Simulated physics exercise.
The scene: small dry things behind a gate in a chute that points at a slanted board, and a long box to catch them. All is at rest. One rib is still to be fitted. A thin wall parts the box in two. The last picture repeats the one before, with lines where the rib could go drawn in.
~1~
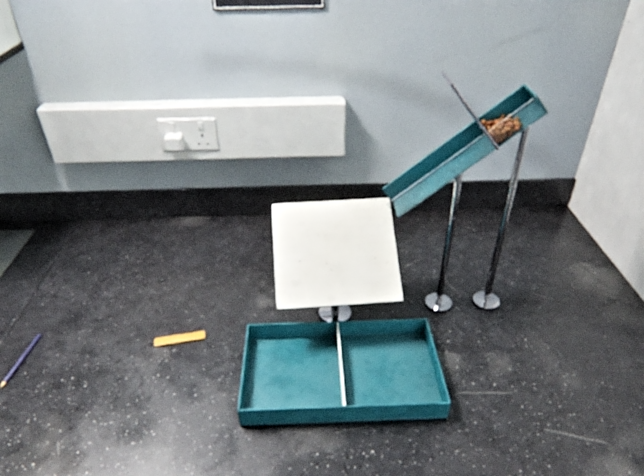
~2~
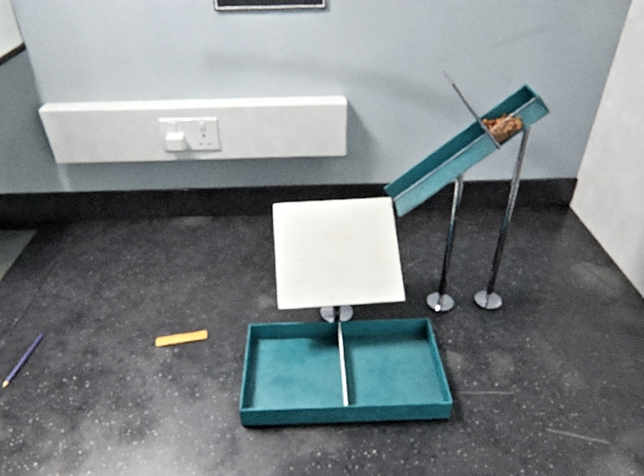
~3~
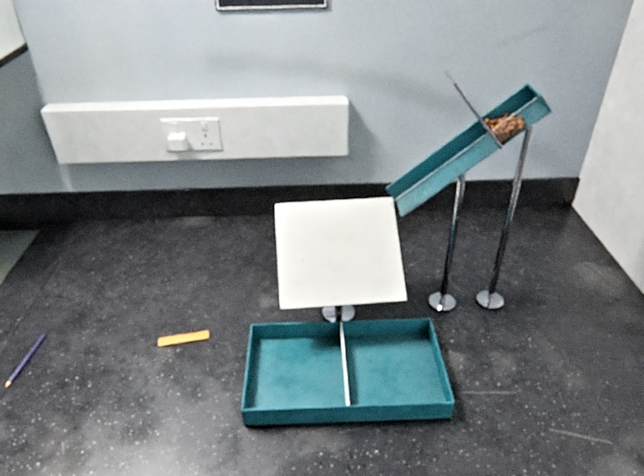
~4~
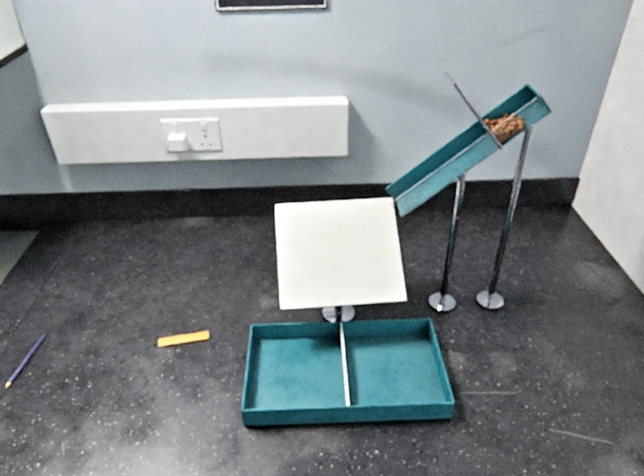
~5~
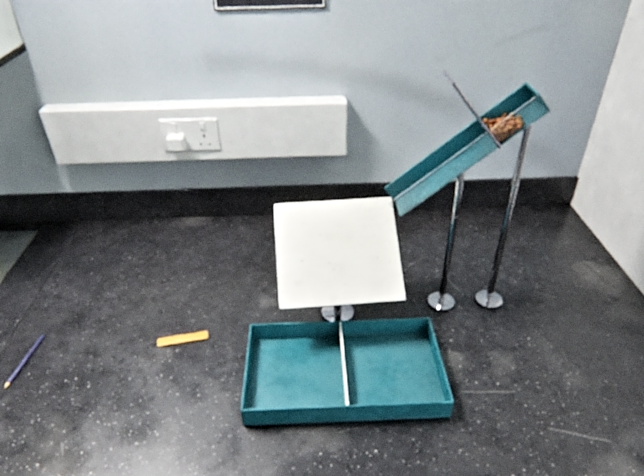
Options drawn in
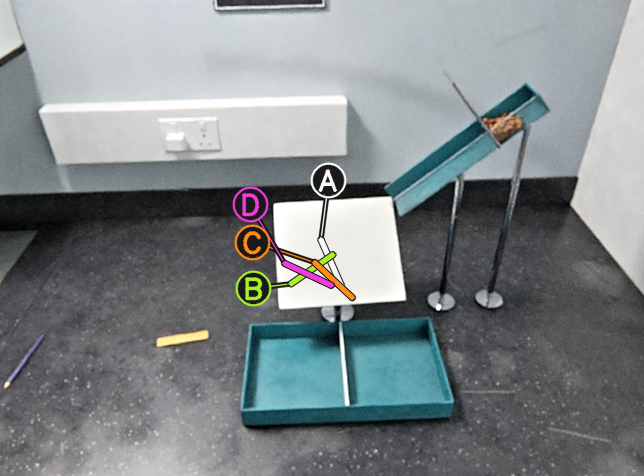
A teal chute holding a clump of small brown bits behind a gate sloped down toward a tilted white board, with a divided teal box in front, and nothing moved except a slight camera wobble.
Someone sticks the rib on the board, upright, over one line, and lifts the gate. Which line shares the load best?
D is best.
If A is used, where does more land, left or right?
More lands on the right.
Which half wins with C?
More lands on the right.
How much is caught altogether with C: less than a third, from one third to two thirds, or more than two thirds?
It is more than two thirds.
On the marked copy, line A from (321, 239) to (341, 285); line B from (332, 254) to (291, 283); line C from (314, 262) to (352, 297); line D from (284, 263) to (331, 285).
For line A, of what is caught, close to a quarter in the left half, the bulk in the right.
For line B, of what is caught, the bulk in the left half, a small share in the right.
For line C, of what is caught, a small share in the left half, the bulk in the right.
For line D, of what is caught, close to a third in the left half, close to two thirds in the right.
